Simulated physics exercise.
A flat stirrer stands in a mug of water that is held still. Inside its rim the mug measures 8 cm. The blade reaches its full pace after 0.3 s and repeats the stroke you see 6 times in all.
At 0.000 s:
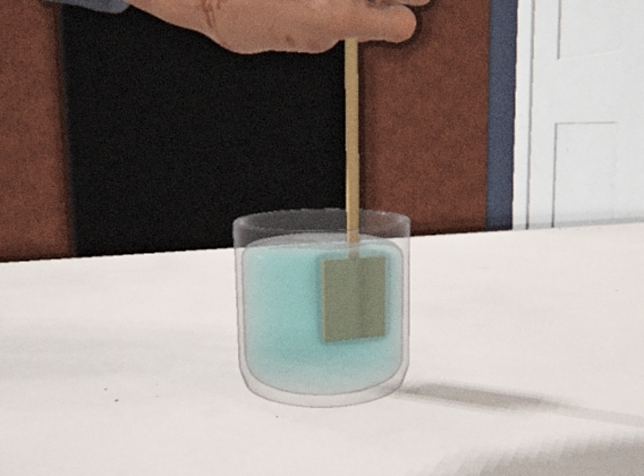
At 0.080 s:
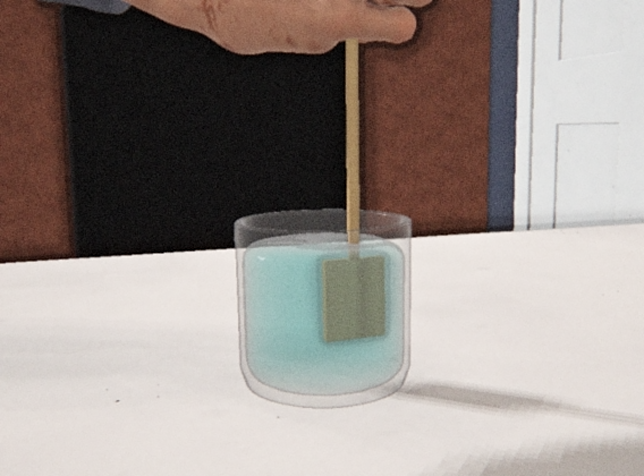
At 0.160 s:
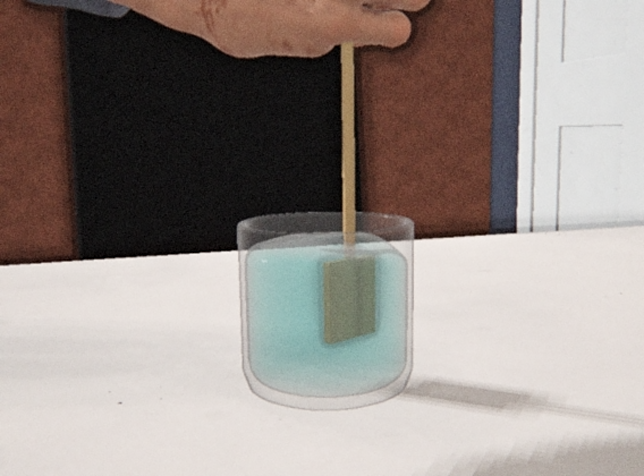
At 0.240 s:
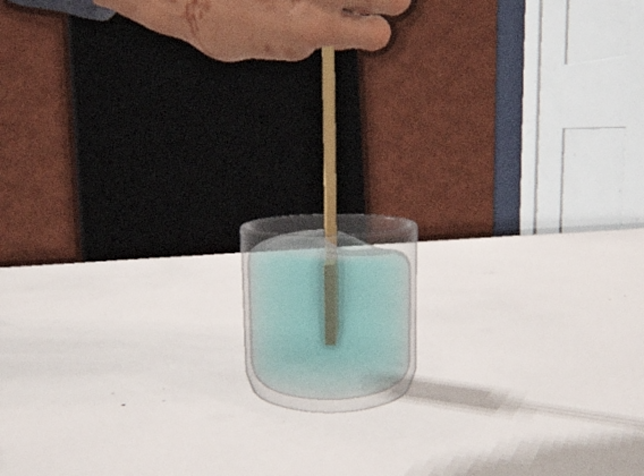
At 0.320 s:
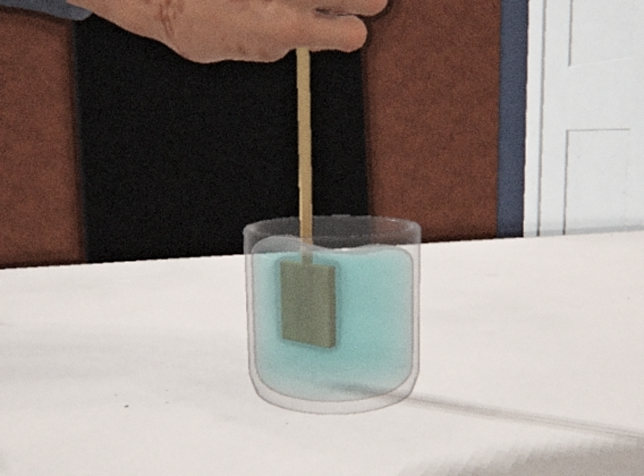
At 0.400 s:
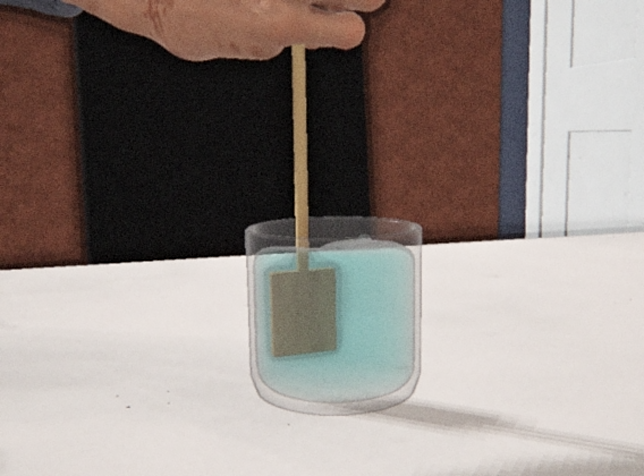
A hand moves a flat stirrer from right to left through blue water in a clear mug.
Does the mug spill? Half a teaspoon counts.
This mug stays dry outside.
After 1.12 s 0 ml is over the rim.
After 1.85 s 0 ml is over the rim.
After 2.58 s 0 ml is over the rim.
After 3.30 s 0 ml is over the rim.
In the end 0 ml is over the rim.
